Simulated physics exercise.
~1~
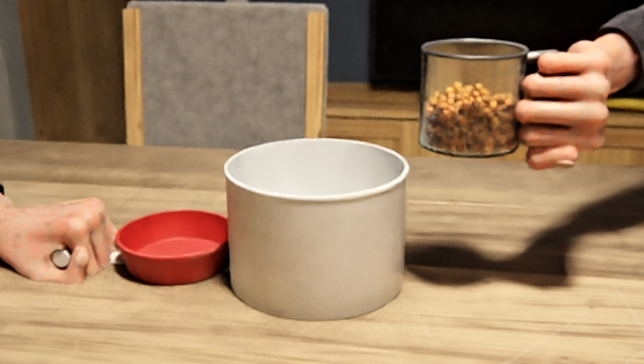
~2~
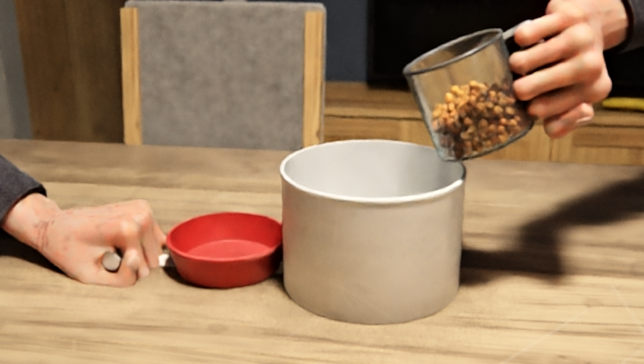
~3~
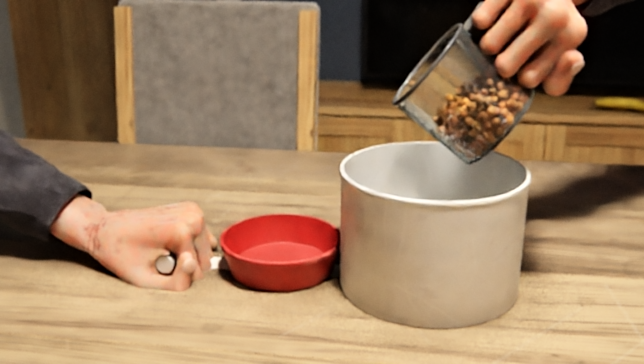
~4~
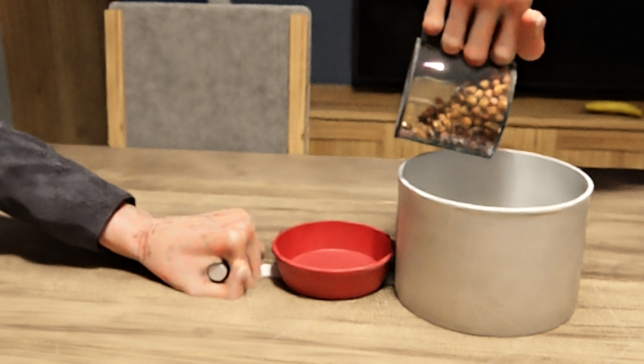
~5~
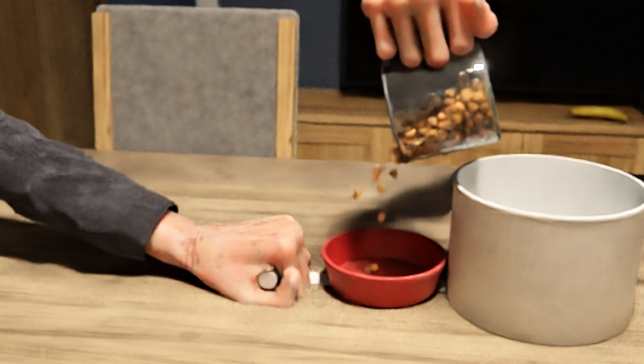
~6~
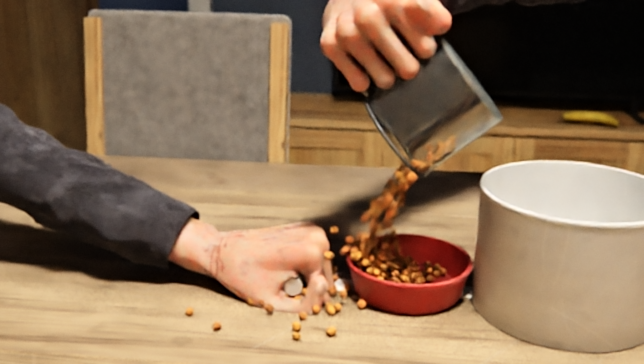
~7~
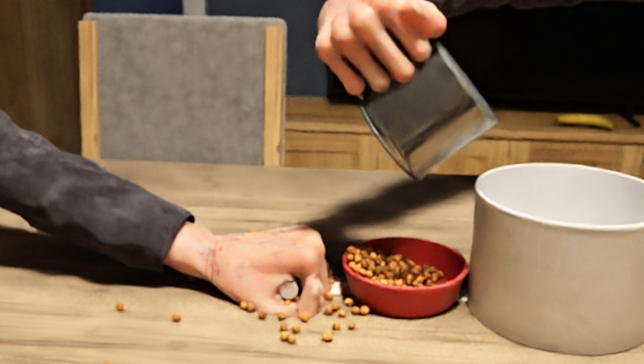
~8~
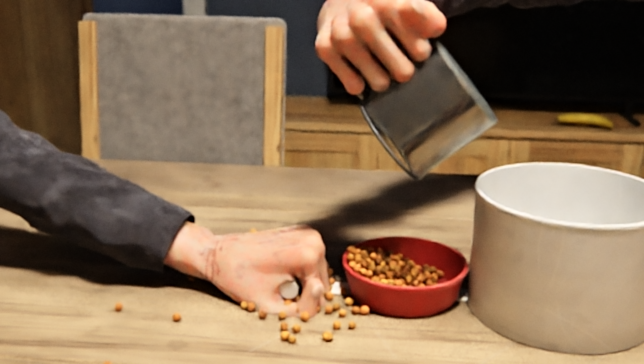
We see a hand tilt a clear cup of roasted chickpeas while another hand slides a red dish and a white pot rightward across a wooden table; the chickpeas pour mostly into the dish, some scatter on the table, and the pot receives none.
